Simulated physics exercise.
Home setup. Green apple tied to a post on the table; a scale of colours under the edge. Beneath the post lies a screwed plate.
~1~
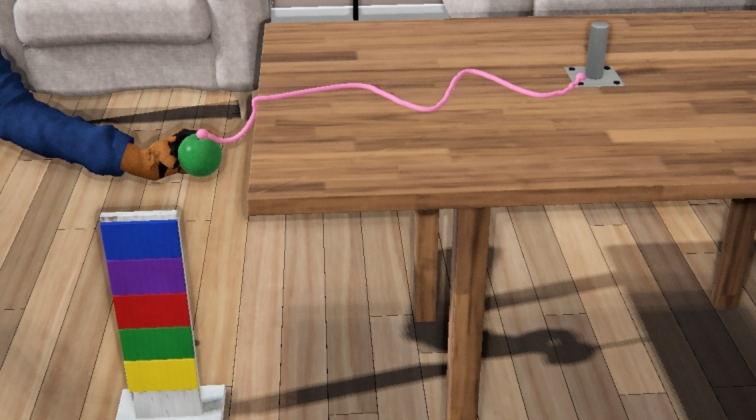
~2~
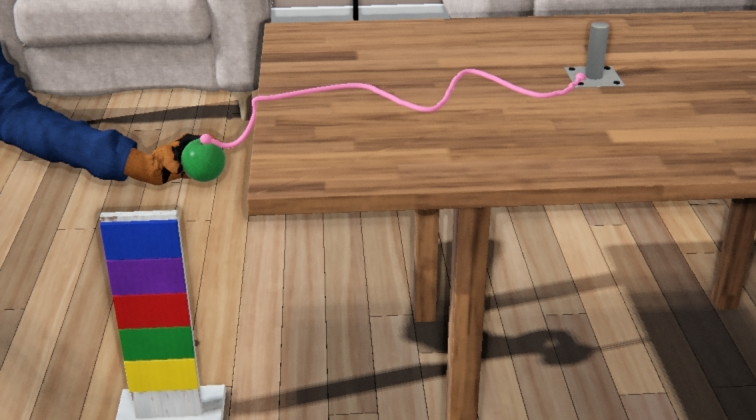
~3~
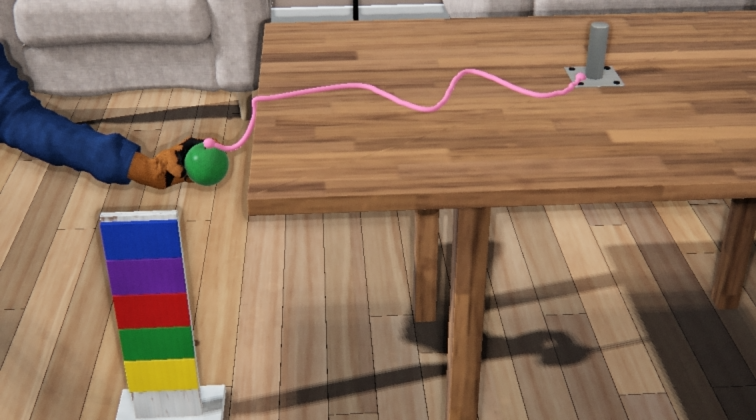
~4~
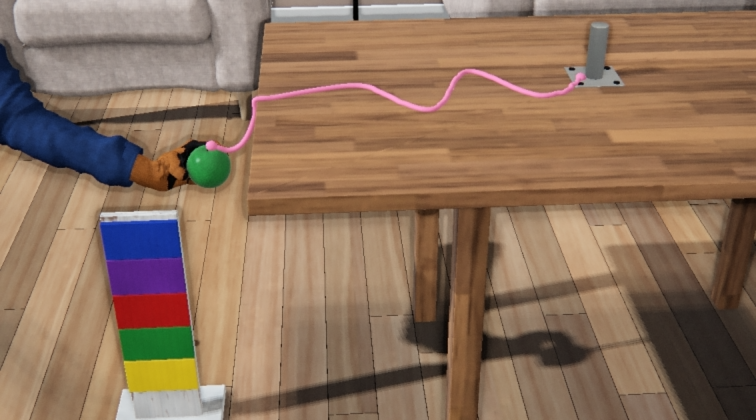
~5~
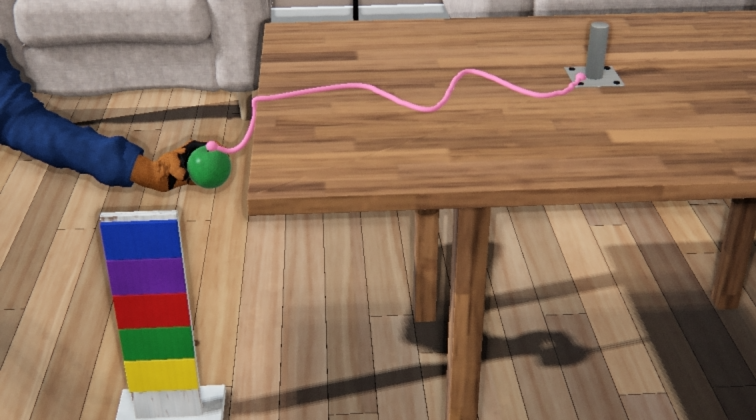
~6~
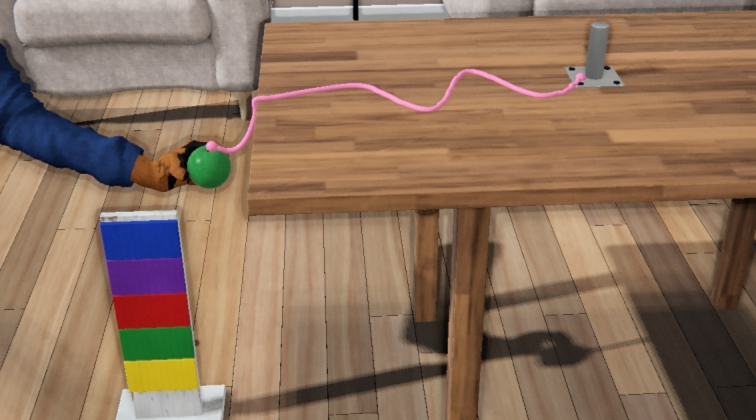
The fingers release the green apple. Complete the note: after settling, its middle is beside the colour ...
... Red.
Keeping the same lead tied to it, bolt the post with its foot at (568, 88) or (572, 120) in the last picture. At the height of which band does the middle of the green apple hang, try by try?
Going case by case, it's green and then green.
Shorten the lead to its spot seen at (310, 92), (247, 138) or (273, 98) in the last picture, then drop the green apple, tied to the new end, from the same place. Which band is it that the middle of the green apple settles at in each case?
It would be higher than all five; purple; blue.
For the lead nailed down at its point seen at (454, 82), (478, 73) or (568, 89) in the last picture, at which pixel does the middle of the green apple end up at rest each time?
Result per try (px, approx.): (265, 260); (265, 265); (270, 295).
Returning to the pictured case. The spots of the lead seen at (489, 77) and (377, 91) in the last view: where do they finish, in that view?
The first ends at (447, 85) and the second at (257, 109).
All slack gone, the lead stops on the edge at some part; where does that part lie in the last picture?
Around (382, 93).
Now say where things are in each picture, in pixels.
In the first picture, green apple (200, 155); blue (141, 242); purple (146, 278); red (152, 312); green (157, 345); yellow (162, 376).
In the second picture, green apple (203, 160); lead through (563, 93) (484, 75) (444, 102) (373, 89) (279, 97).
In the third picture, green apple (206, 164).
In the fourth picture, green apple (209, 167); lead through (563, 93) (484, 75) (444, 102) (373, 89) (279, 97).
In the fifth picture, green apple (210, 167).
In the sixth picture, green apple (210, 167); lead through (563, 93) (484, 75) (444, 102) (373, 89) (279, 97).
Soon after, apple near (240, 302); level with red.
Then, apple near (290, 297); level with red.
At rest, apple near (272, 302); level with red. At red.
